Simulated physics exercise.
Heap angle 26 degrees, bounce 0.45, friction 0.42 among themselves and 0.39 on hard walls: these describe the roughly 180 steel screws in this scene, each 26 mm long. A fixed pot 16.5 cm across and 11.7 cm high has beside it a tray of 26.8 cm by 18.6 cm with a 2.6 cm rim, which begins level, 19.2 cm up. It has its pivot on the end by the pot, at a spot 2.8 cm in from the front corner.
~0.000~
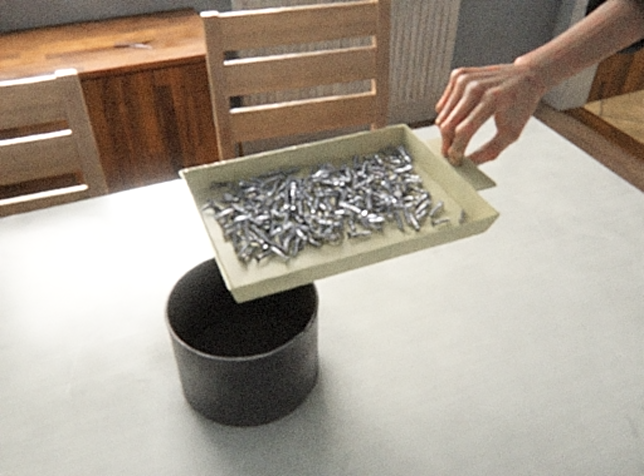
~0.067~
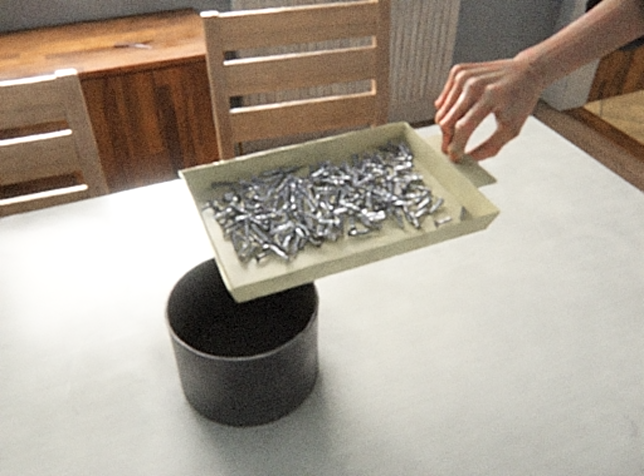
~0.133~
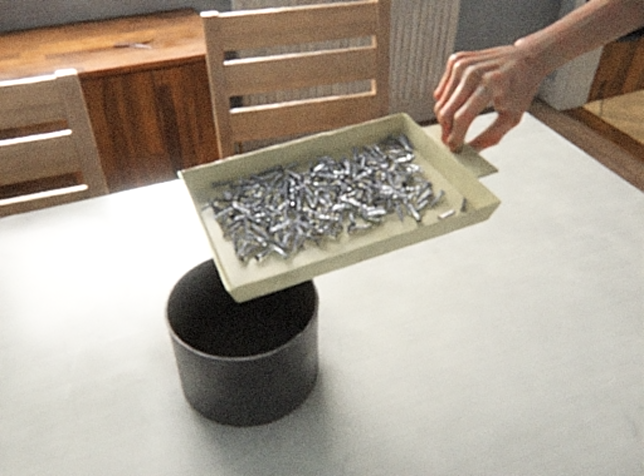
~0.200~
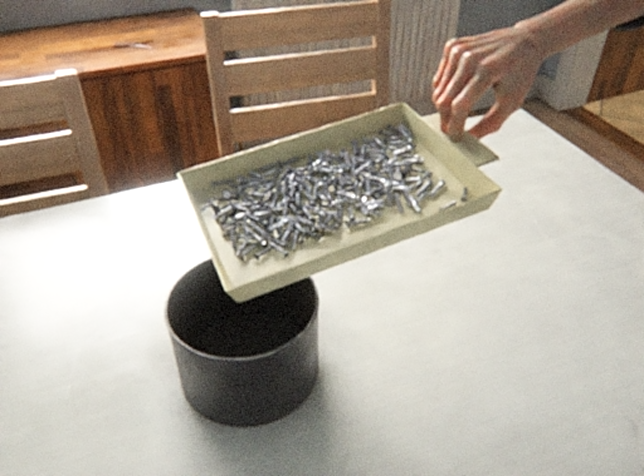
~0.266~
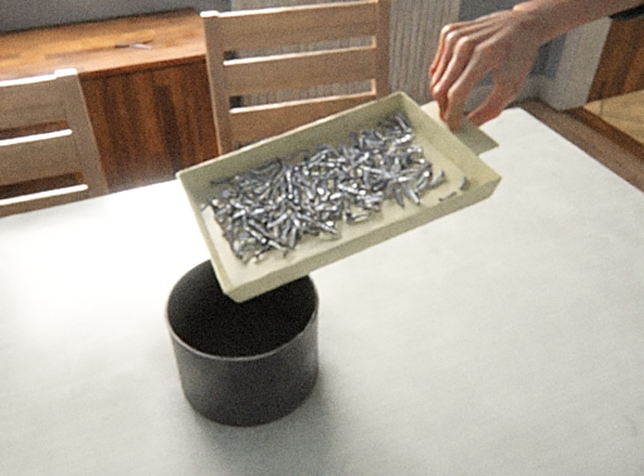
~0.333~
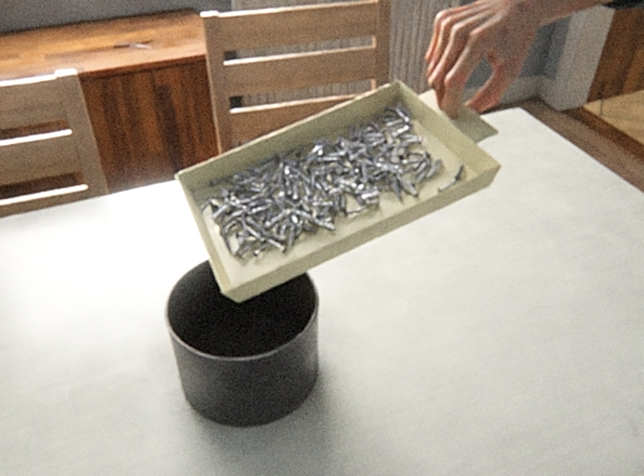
At first, a hand at the right holds a shallow, pale tray of steel screws level above a white table, its left end over a dark round pot. The hand then raises the right end steadily, slanting the tray down toward the pot, while the screws stay heaped inside.
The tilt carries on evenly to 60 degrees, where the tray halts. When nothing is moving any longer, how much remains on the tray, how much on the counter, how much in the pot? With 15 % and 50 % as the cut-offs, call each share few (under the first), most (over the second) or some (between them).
My estimate: Tray: Most, counter: Few, pot: Few.
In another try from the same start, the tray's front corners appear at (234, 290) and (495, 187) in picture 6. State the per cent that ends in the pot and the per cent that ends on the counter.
Pot 0; counter 5.
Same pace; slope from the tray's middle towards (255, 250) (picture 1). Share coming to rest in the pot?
My best guess is some 0 per cent.
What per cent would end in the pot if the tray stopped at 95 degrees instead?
In that case some 35 per cent.
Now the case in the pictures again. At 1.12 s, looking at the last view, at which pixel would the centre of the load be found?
Look near (215, 212) in the last picture.
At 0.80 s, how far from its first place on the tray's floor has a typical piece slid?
Roughly 5 cm.
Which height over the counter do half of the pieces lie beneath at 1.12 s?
Roughly 22 centimetres.
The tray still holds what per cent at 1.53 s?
About 100% of the load.
After 0.80 s, tilt 35 degrees; the tray holds 100 %, the pot 0 %.
After 1.12 s, tilt 51 degrees; the tray holds 100 %, the pot 0 %.
After 1.53 s, tilt 60 degrees; the tray holds 100 %, the pot 0 %.
In the end, at 2.0 s, tray 100 %, counter 0 %, pot 0 %.
